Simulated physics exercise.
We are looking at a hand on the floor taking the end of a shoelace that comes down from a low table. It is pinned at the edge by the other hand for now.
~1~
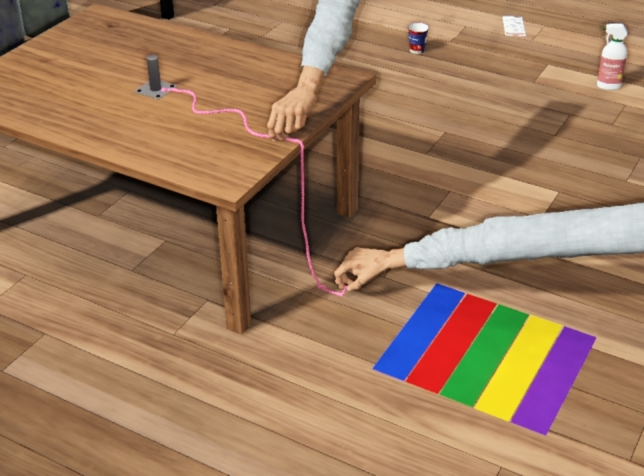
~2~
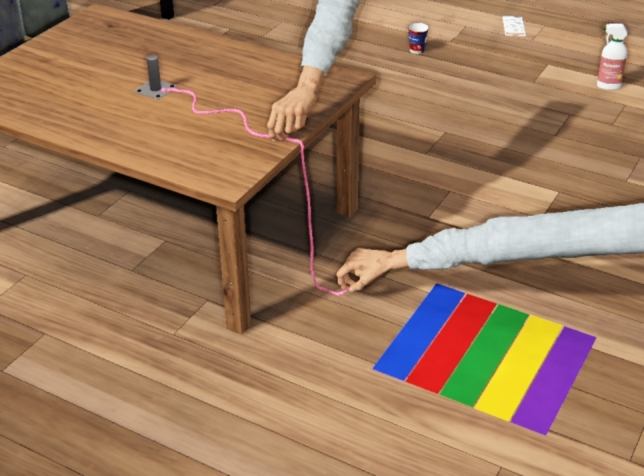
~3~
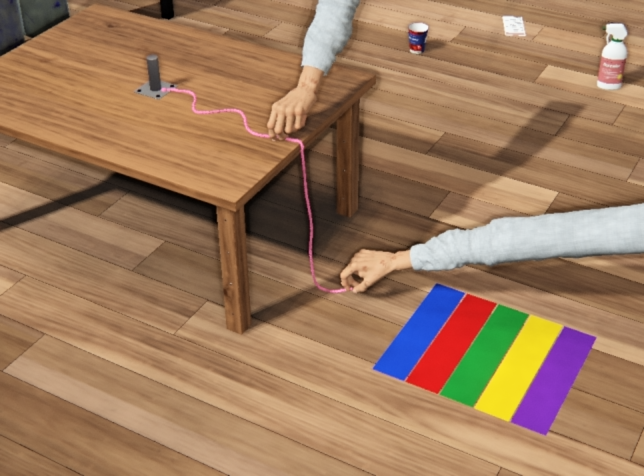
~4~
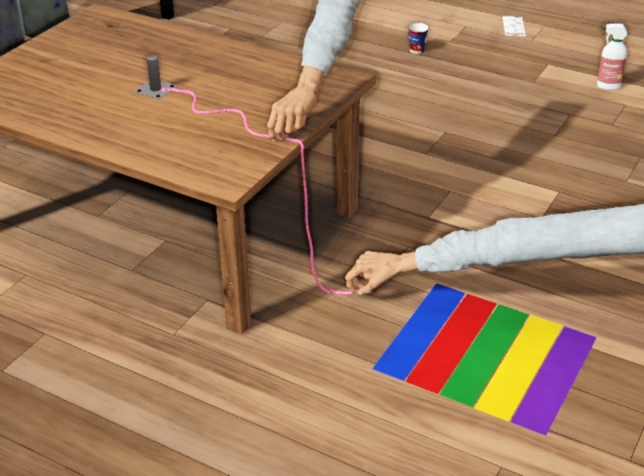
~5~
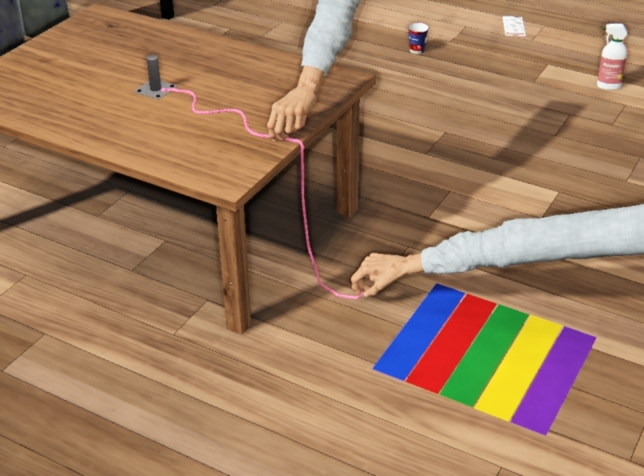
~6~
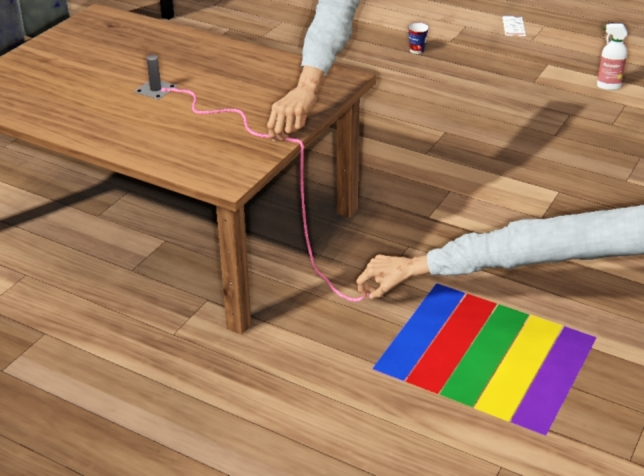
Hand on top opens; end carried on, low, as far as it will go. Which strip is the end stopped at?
Stopped at green.
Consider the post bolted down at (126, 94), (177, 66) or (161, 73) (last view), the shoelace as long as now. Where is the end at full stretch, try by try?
Approximate pixels in order: (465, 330), (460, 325), (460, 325).
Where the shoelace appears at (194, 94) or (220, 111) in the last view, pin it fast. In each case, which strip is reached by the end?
The first place gives green, the second gives red.
Soon after, end near (432, 317); over blue.
After that, end near (467, 329); over red.
At the stop, end near (489, 337); over green. It gets as far as the green strip.
